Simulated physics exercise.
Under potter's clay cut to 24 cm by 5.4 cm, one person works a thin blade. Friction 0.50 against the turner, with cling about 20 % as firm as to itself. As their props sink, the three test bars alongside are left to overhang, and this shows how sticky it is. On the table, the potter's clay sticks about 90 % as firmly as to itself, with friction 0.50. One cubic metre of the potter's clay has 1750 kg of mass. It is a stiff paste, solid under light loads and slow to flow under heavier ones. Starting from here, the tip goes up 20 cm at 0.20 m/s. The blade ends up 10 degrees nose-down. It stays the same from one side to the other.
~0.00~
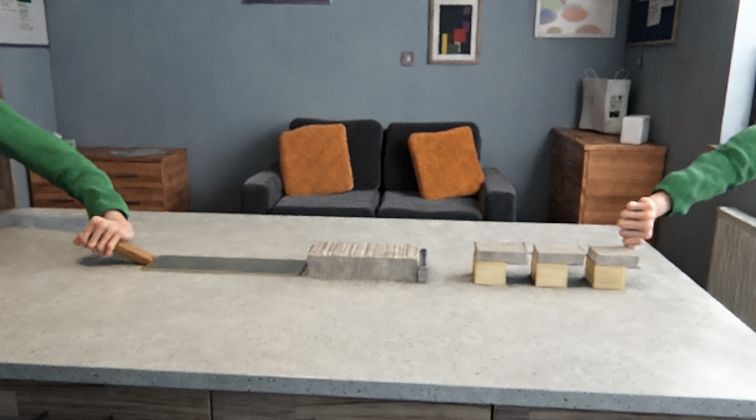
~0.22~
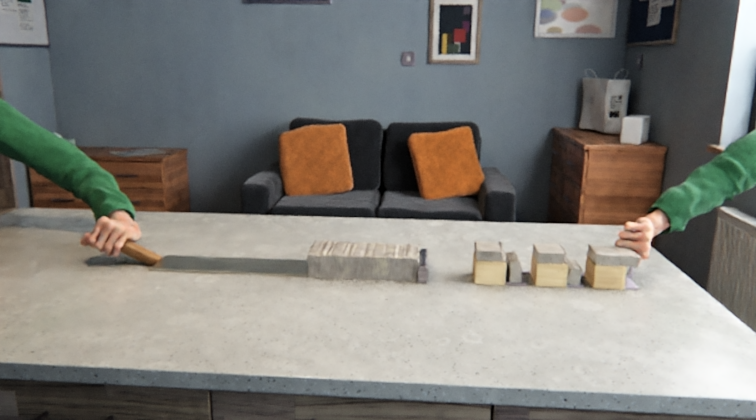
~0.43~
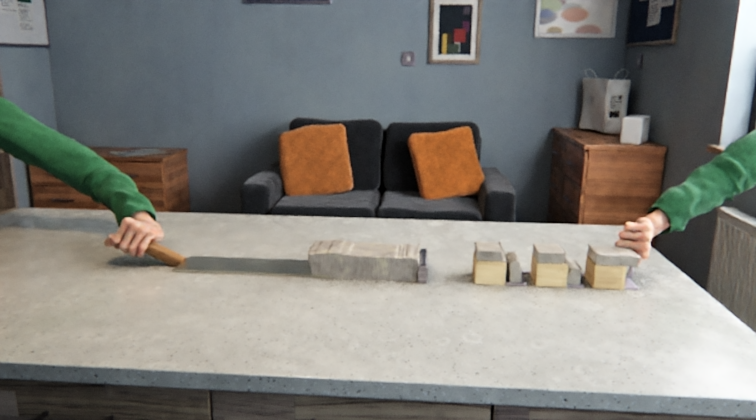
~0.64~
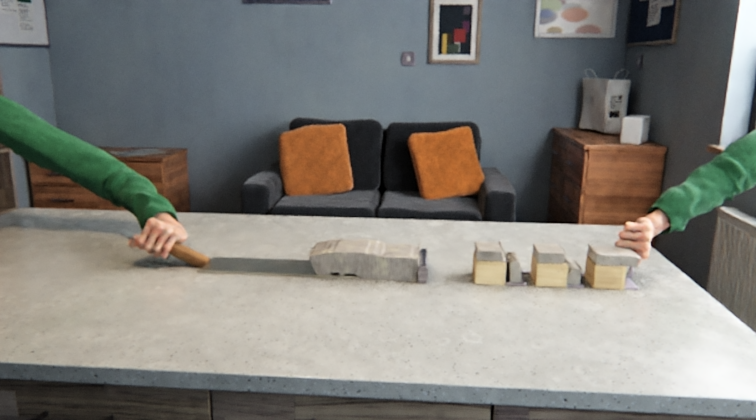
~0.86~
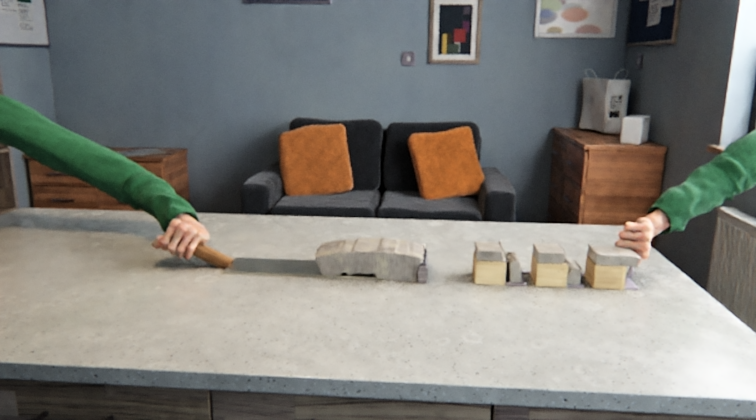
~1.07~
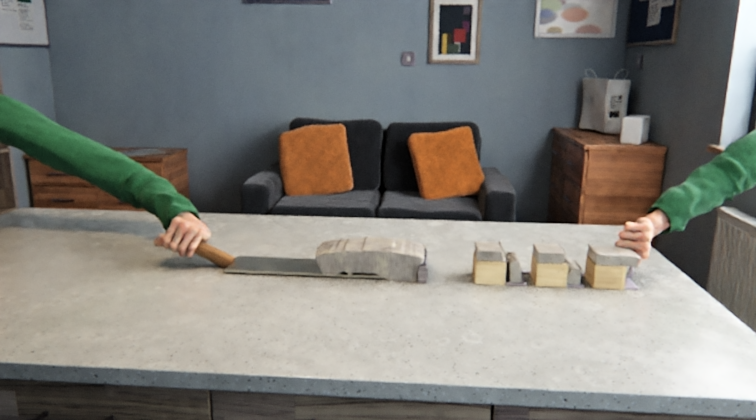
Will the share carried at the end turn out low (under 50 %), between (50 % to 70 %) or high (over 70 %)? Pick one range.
It will turn out between.
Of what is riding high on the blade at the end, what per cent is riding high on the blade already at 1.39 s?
Near 0 in a hundred.
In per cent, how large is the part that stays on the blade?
I'd say around 60 %.
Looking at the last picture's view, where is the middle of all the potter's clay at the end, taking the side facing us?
About (372, 209).
After 1.39 s, the tip is 6.6 cm up.
After 1.77 s, the tip is 14 cm up.
After 2.15 s, the tip is 20 cm up and 59 % is riding high on the blade.
After 2.53 s, the tip is 20 cm up and 59 % is riding high on the blade.
After 2.63 s, at the end, the tip is 20 cm up and 59 % is riding high on the blade.
